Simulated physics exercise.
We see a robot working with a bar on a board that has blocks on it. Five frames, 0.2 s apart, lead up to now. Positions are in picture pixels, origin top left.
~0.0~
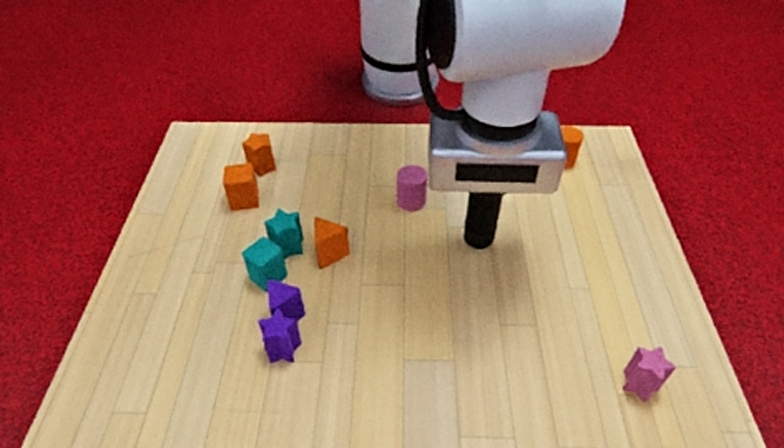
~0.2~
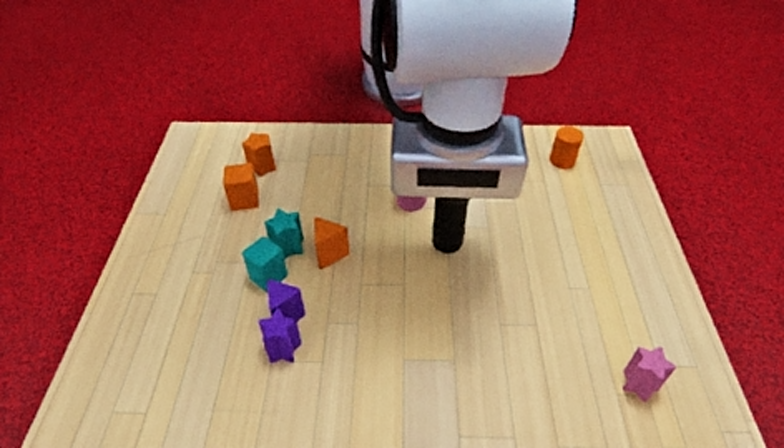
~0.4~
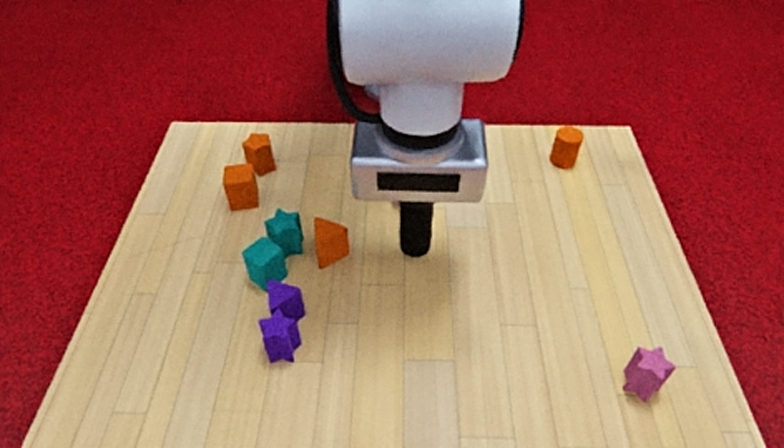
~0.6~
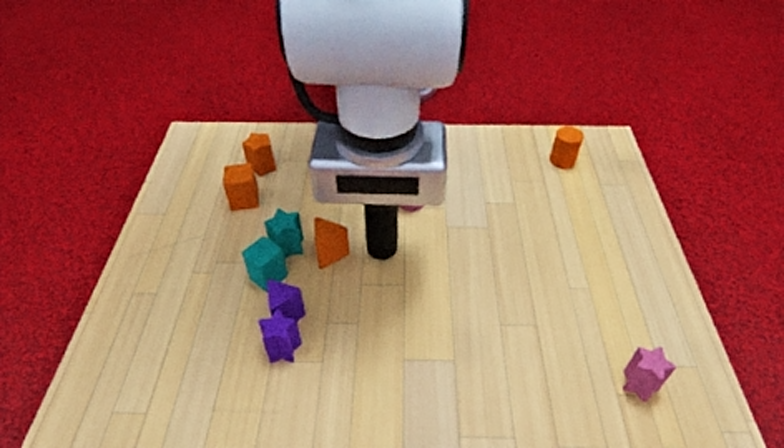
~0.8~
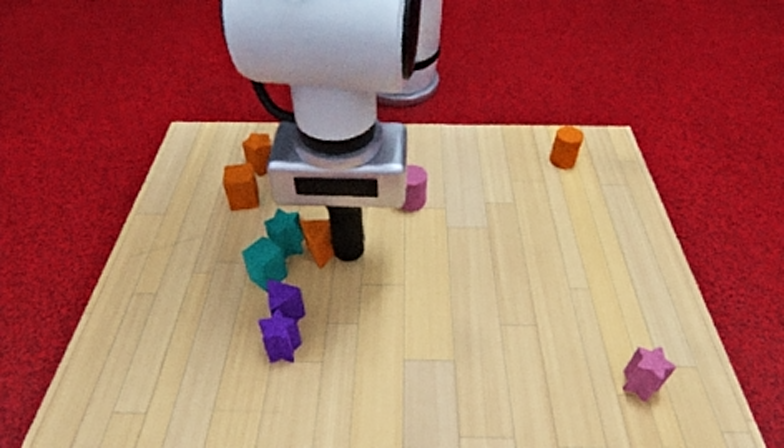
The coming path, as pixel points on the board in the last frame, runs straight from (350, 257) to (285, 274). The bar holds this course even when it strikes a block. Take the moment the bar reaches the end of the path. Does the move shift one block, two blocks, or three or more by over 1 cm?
I expect three or more blocks to be moved by more than 1 cm.
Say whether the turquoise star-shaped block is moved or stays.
It ends up somewhere else.
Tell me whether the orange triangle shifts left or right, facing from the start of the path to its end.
Its shift is rightward.
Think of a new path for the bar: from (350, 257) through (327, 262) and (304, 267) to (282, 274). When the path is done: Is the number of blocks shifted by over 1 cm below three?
No, that is not what happens.
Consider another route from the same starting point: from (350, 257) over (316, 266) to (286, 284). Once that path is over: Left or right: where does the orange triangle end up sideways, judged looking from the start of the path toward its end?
The answer is right.
The first path, step by step. Halfway along, bar at (315, 259); turquoise star-shaped block at (272, 218); orange triangle at (299, 222), turned 20° clockwise.
At the end, bar at (283, 268); turquoise square at (246, 255), turned 25° clockwise; purple triangle unmoved; turquoise star-shaped block at (269, 217); orange triangle at (297, 221), turned 35° clockwise.
